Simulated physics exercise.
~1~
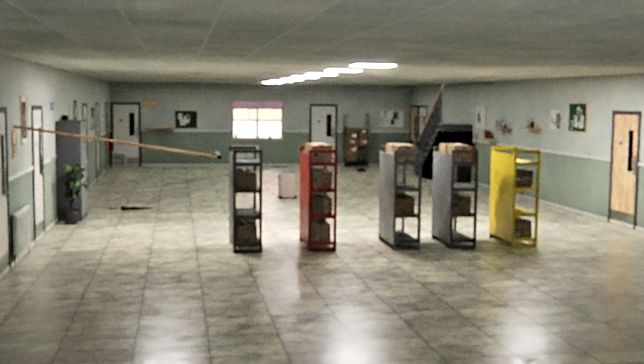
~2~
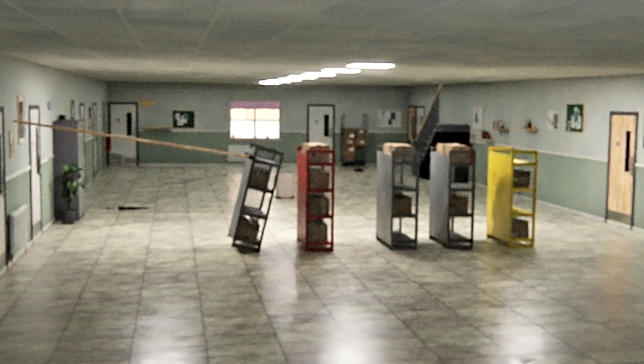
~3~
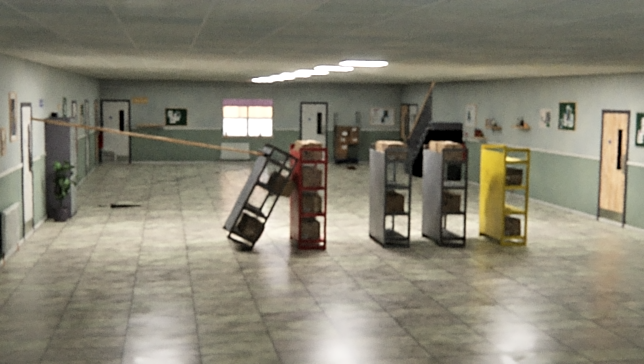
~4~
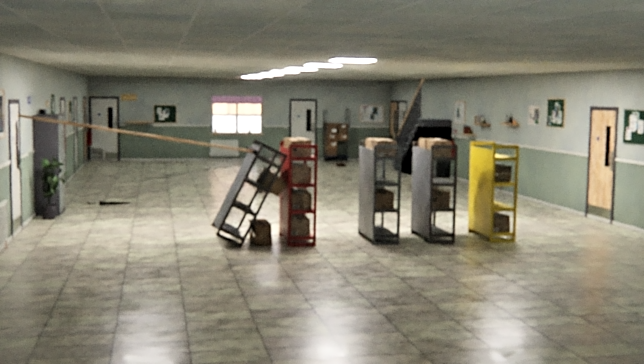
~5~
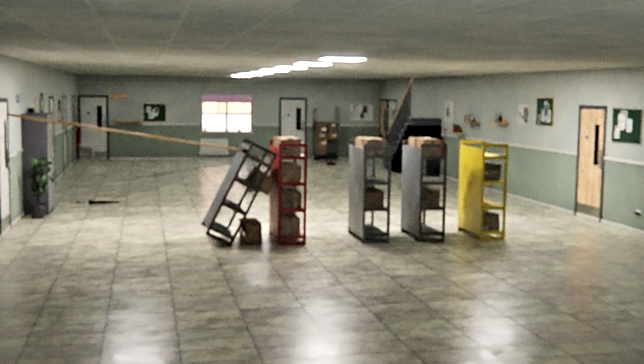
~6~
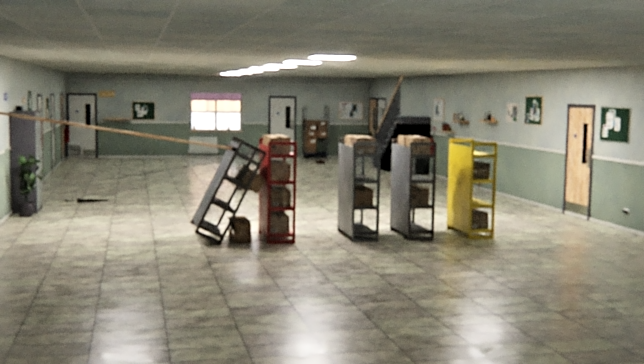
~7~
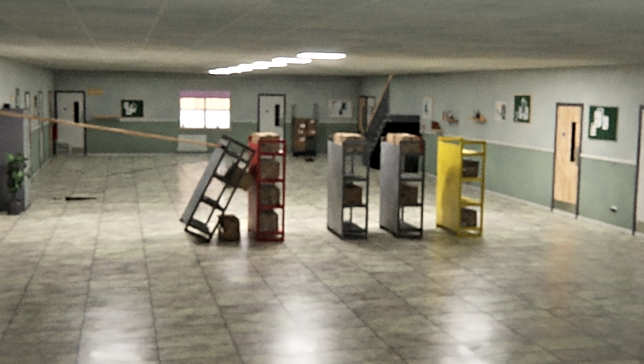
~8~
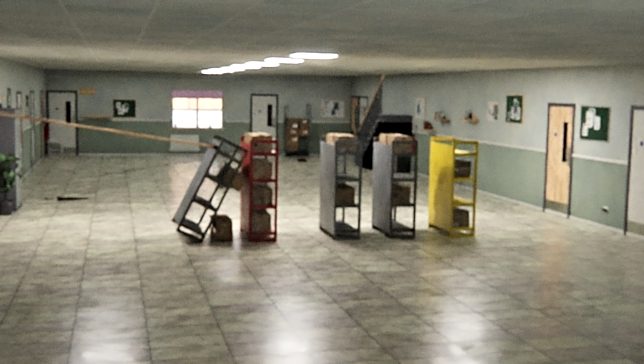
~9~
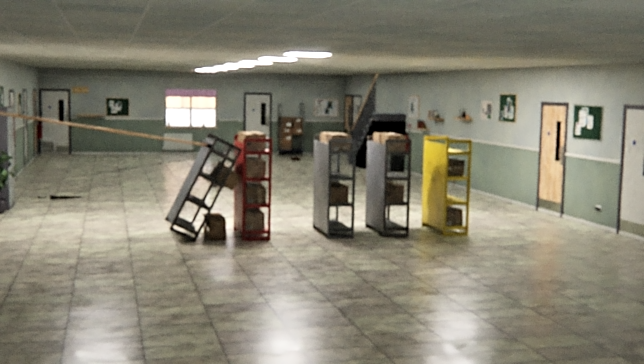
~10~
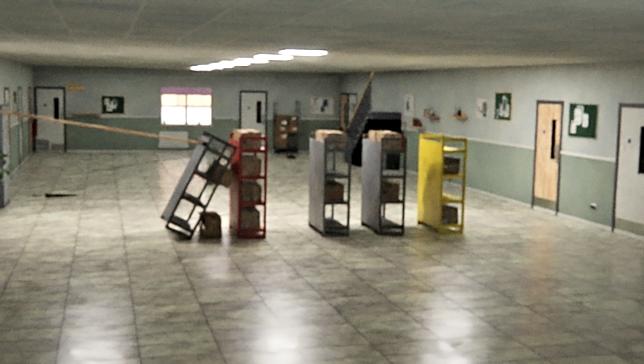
At first, five tall shelving units stand in a row across a wide tiled hall, the second one red and the last one yellow, while a long pole reaches in from the left toward the first. The pole moves right, and the first grey unit tips toward its red neighbour. It leans further until its top comes to rest against the red unit, and a carton shows near its base. The view pans slowly right while nothing else shifts. In the end the first unit stays propped at a steep slant, and the other four remain upright.
